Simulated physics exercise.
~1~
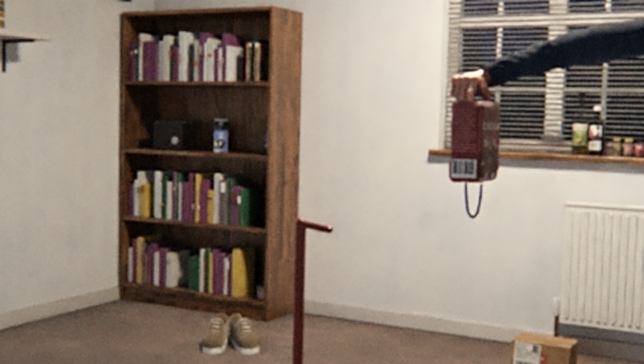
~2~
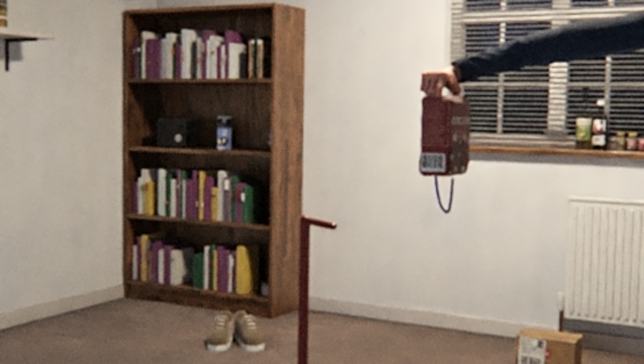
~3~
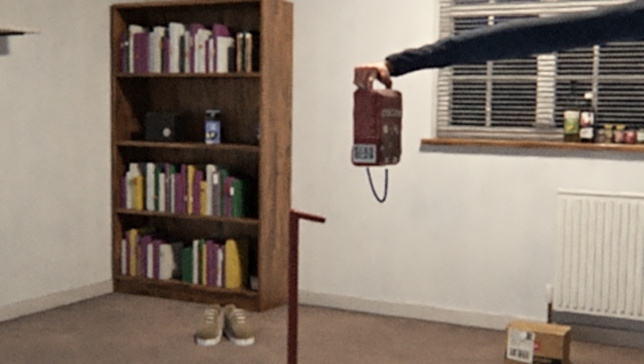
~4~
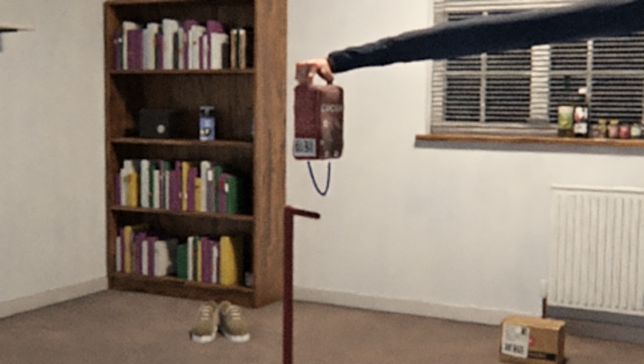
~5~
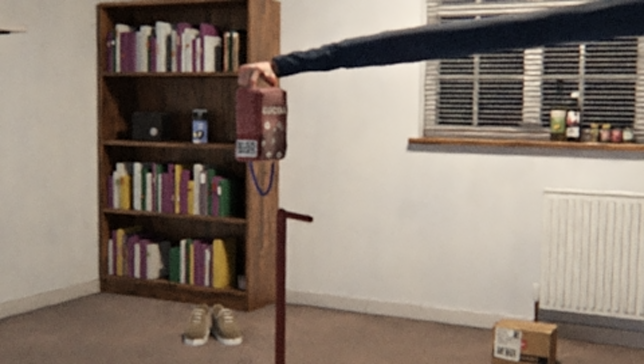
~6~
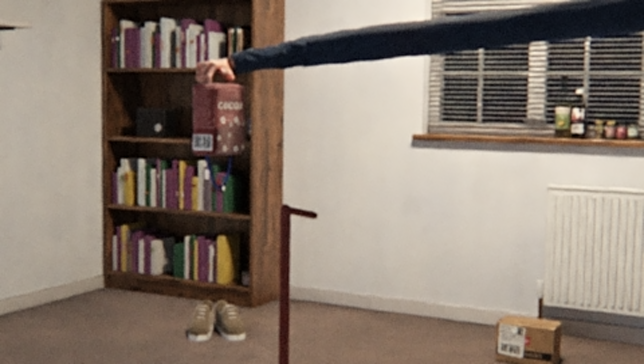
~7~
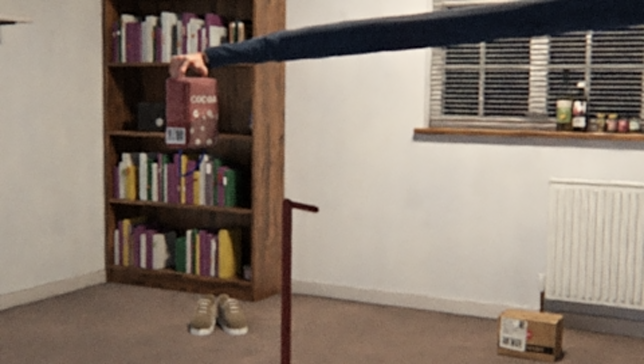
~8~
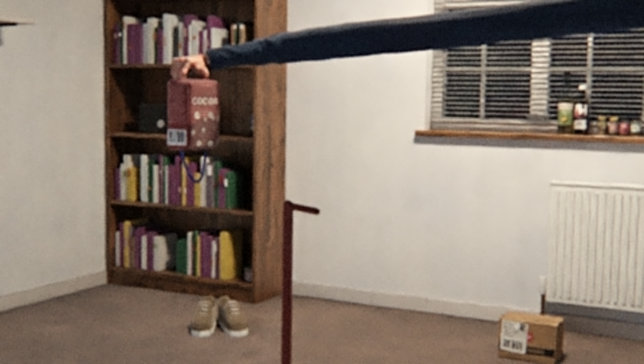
A dark red sack with a blue cord loop dangling beneath it hangs from a hand whose dark-sleeved arm reaches in from the right, seen from a slightly swaying view across a carpeted room. A brown bookcase and a pair of beige shoes are on the left, a thin dark red post with a hook stands near the middle, and a window, white radiator and cardboard box are on the right. The hand carries the sack leftward, upright, over the post. The sack and loop pass without catching, then come to rest before the bookcase, clear of the post.
